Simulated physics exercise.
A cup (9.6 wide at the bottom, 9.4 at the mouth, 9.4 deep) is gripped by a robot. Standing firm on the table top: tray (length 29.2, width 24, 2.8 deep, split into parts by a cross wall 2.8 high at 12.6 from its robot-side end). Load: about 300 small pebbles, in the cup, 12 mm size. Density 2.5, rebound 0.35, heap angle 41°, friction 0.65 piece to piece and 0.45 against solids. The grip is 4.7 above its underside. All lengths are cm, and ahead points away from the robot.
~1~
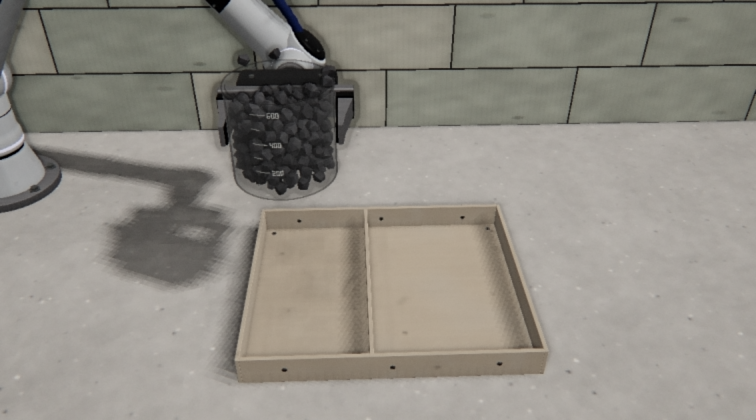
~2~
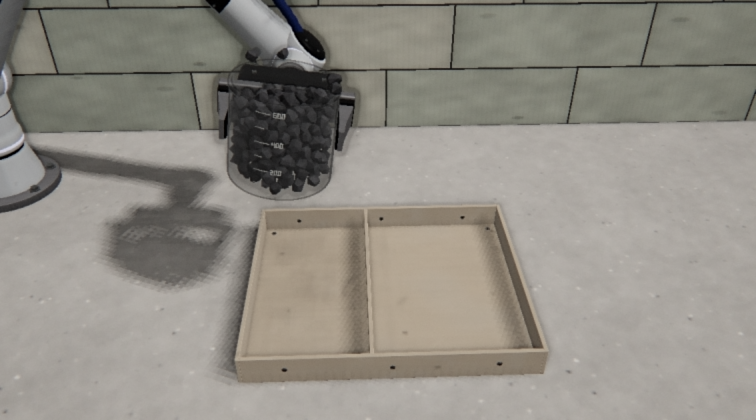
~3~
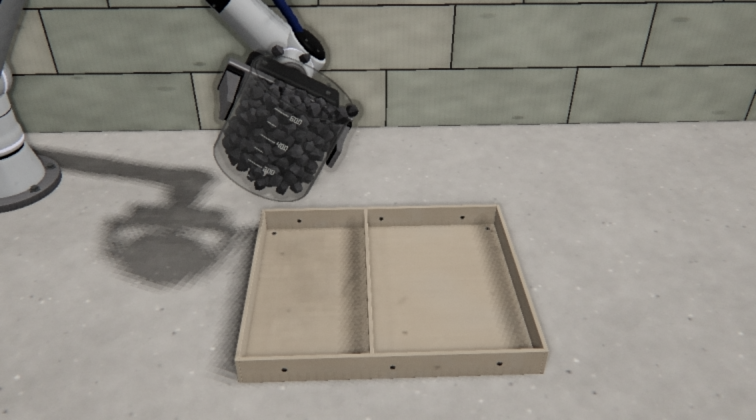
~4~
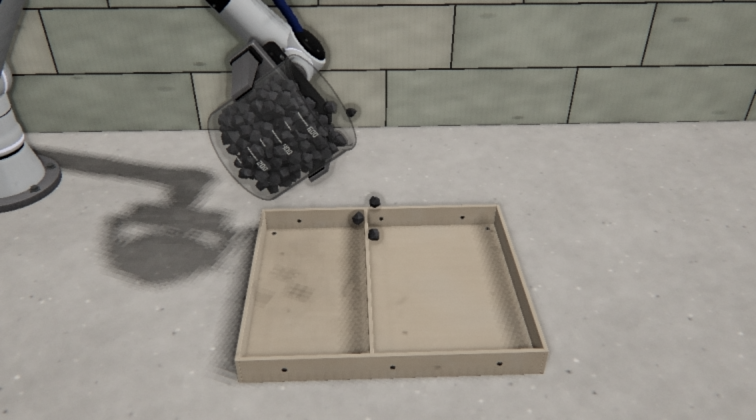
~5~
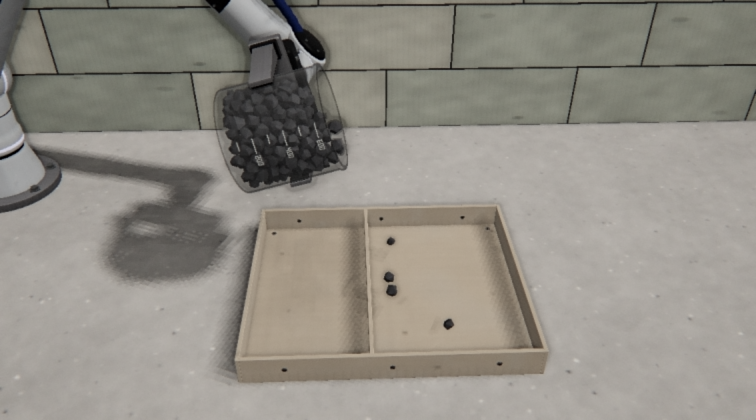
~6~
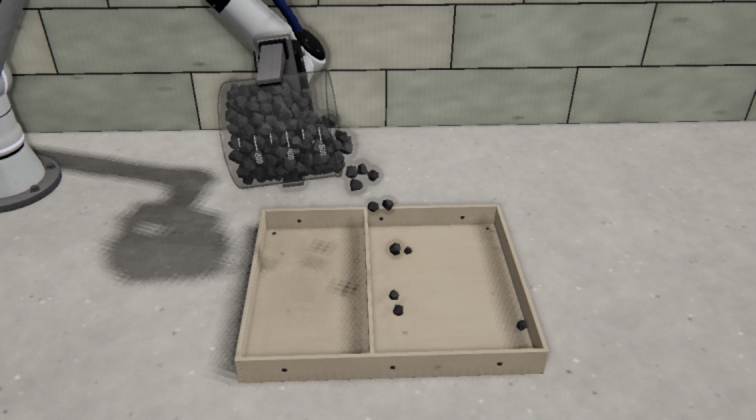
A robot arm tilts a clear cup full of dark pebbles forward above a divided wooden tray, and a few pebbles drop into the tray's right-hand part, followed by a small cluster leaving the cup's rim.
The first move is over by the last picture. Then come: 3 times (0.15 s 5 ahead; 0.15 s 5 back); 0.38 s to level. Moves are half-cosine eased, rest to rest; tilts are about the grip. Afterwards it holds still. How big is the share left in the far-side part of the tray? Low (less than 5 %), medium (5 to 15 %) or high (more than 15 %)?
In the far-side part of the tray the share is high, more than 15 %.
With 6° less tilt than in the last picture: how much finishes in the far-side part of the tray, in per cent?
Some 45 per cent.
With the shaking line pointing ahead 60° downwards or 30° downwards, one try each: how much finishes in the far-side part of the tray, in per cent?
Some 15 and 30 per cent.
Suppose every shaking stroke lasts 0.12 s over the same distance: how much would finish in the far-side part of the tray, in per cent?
Then about 75 per cent.
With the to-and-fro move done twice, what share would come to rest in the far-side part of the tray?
It would be near 50 per cent.
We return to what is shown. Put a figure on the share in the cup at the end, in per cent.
About 30 per cent.
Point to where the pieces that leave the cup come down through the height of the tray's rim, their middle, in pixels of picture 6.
Around (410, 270).
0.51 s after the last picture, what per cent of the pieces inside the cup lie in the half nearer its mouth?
Some 60 per cent.
Then, 0.51 s after the last picture, tilted 83° forward, highest piece 22 above the table; 178 in the cup, 108 in the far-side part, 7 in the robot-side part, 9 in flight or on a rim.
Then, 1.02 s after the last picture, tilted 63° forward, highest piece 21 above the table; 168 in the far-side part, 98 in the cup, 32 in the robot-side part, 4 in flight or on a rim.
Then, 1.48 s after the last picture, level, highest piece 22 above the table; 171 in the far-side part, 98 in the cup, 33 in the robot-side part.
Then, 2.53 s after the last picture, level, highest piece 22 above the table; 171 in the far-side part, 98 in the cup, 33 in the robot-side part.
Final count, 171 in the far-side part, 98 in the cup, 33 in the robot-side part. That is 57 % in the far-side part of the tray.
